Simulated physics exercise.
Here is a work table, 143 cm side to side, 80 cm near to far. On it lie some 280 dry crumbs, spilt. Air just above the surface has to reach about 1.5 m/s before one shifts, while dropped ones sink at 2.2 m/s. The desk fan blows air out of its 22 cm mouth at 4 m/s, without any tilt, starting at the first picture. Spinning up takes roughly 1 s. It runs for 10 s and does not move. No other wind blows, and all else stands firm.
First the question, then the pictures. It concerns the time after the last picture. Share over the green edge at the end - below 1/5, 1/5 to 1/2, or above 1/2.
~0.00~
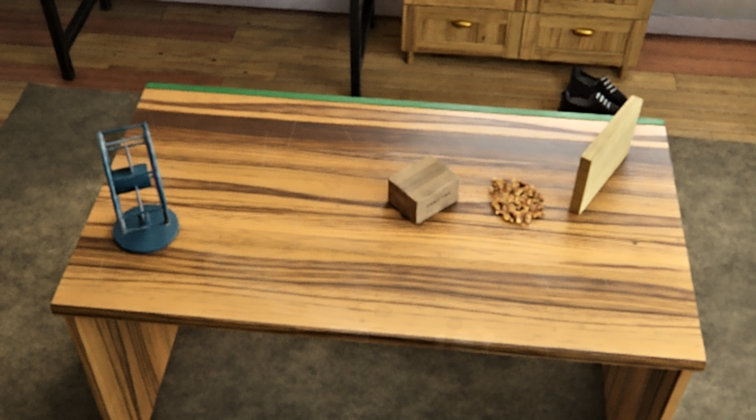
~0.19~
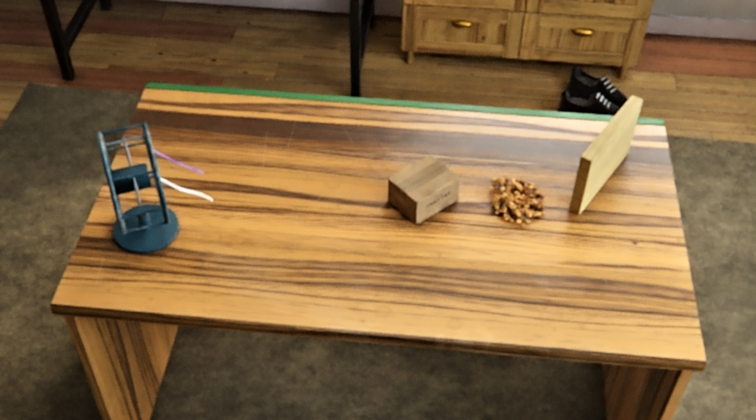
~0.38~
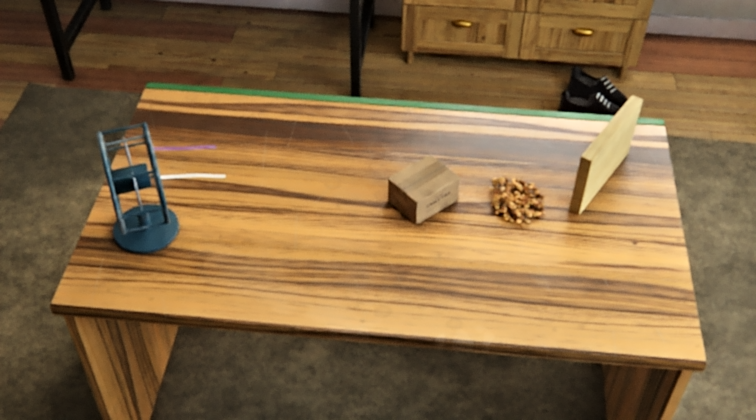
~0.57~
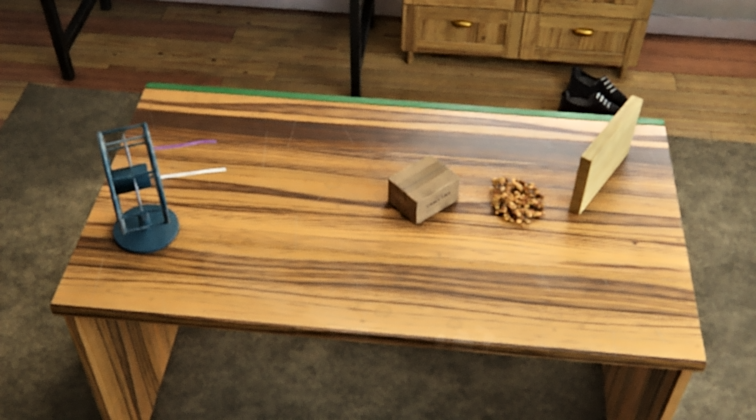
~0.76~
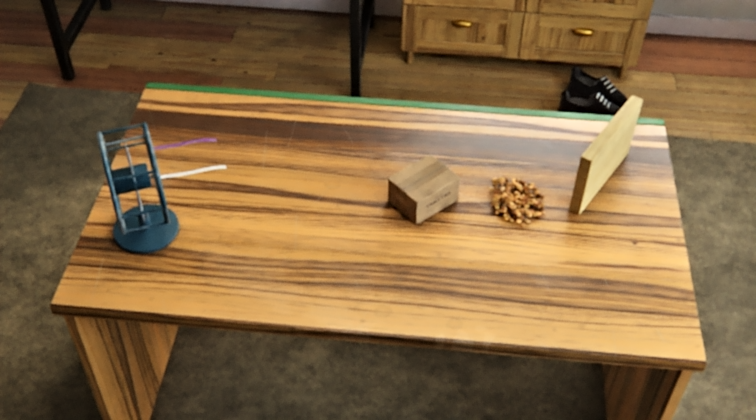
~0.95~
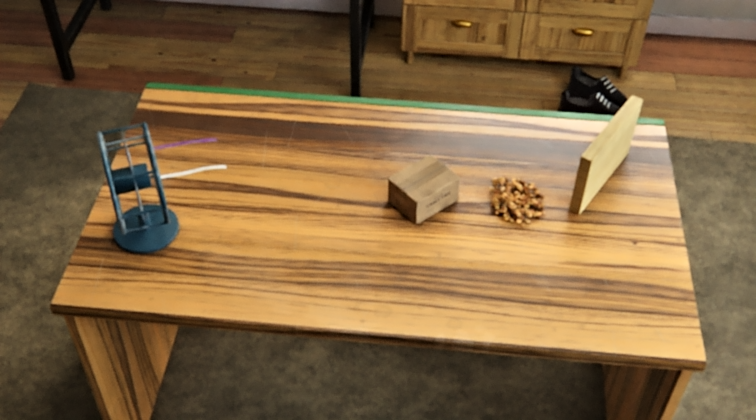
I figure the part over that edge ends up smaller than a fifth.
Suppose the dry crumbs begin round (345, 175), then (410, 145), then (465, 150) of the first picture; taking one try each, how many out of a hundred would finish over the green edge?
100, 100 and 80 in a hundred, respectively.
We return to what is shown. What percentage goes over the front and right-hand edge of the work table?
Roughly 0 % front, roughly 0 % right-hand.
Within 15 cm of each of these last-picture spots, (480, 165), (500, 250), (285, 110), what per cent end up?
Taking the spots one by one, around 40 %, 60 % and 0 %.
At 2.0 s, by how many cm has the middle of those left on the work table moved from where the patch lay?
Around 10 cm from the start.
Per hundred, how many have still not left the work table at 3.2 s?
I'd say close to 100 % are still there.
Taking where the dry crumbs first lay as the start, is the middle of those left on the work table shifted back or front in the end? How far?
The middle ends nearer the front end, some 5 cm from where the patch began.
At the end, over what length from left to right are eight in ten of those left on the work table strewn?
10 centimetres or so.
After 2.0 s the count stands so, 0 % are over the green edge; the middle of those still in play is near (495, 217).
After 3.2 s the count stands so, 0 % are over the green edge; the middle of those still in play is near (495, 217).
After 5.5 s the count stands so, 0 % are over the green edge; the middle of those still in play is near (495, 217).
After 10.0 s, at the end, 1 % are over the green edge; the middle of those still in play is near (498, 210).
